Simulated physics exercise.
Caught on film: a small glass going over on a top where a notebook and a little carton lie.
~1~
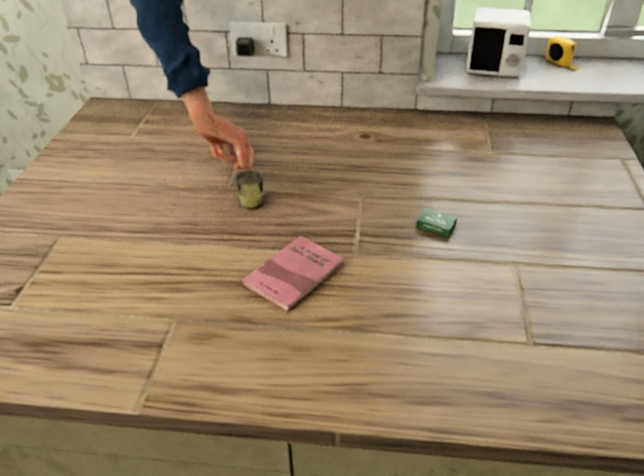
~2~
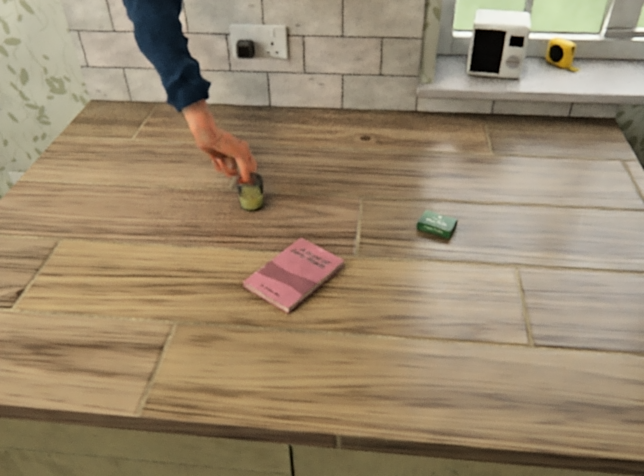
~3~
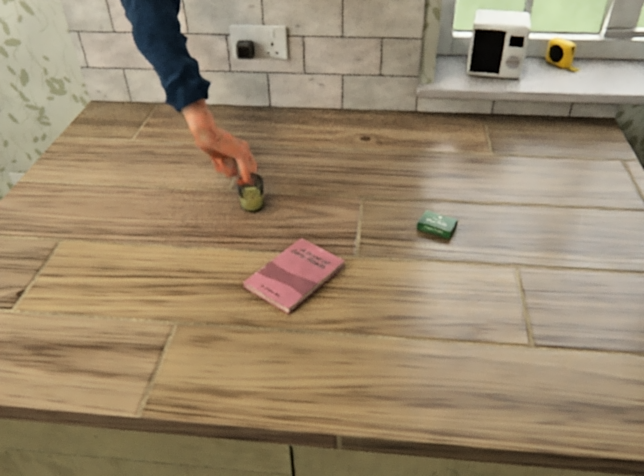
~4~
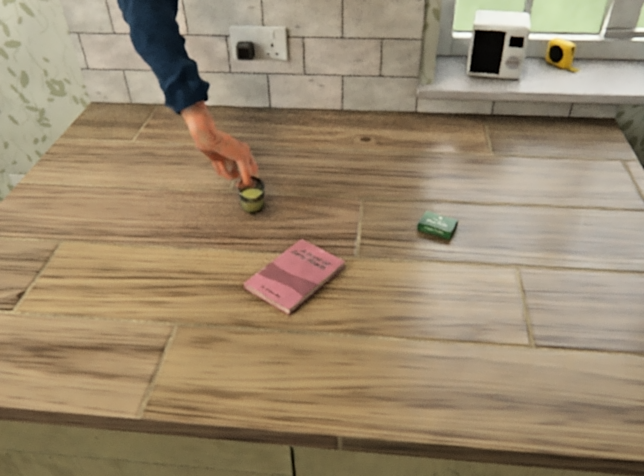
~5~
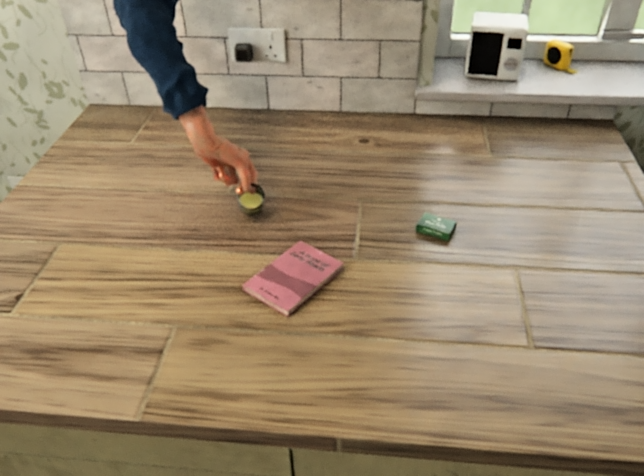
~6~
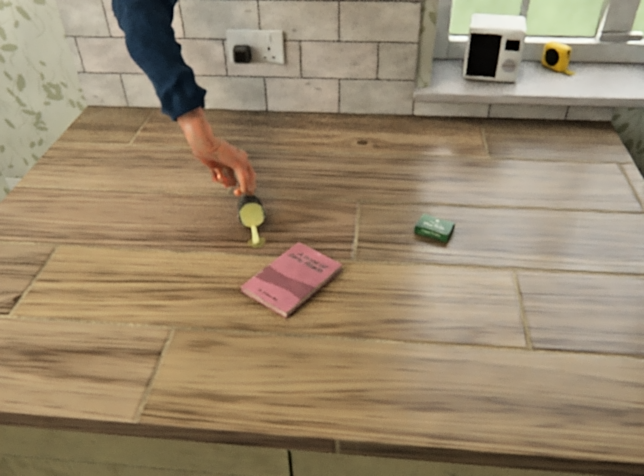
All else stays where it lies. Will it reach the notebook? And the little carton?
The notebook is caught by the spill, and as for the little carton, it is missed by the spill.
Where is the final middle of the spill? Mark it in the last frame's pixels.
The centre settles near (233, 276) in the last view.
A moment on, the puddle covers about as much as a saucer; the notebook is reached; the little carton is untouched.
When it is over, the puddle covers about as much as a saucer; the notebook is reached; the little carton is untouched.
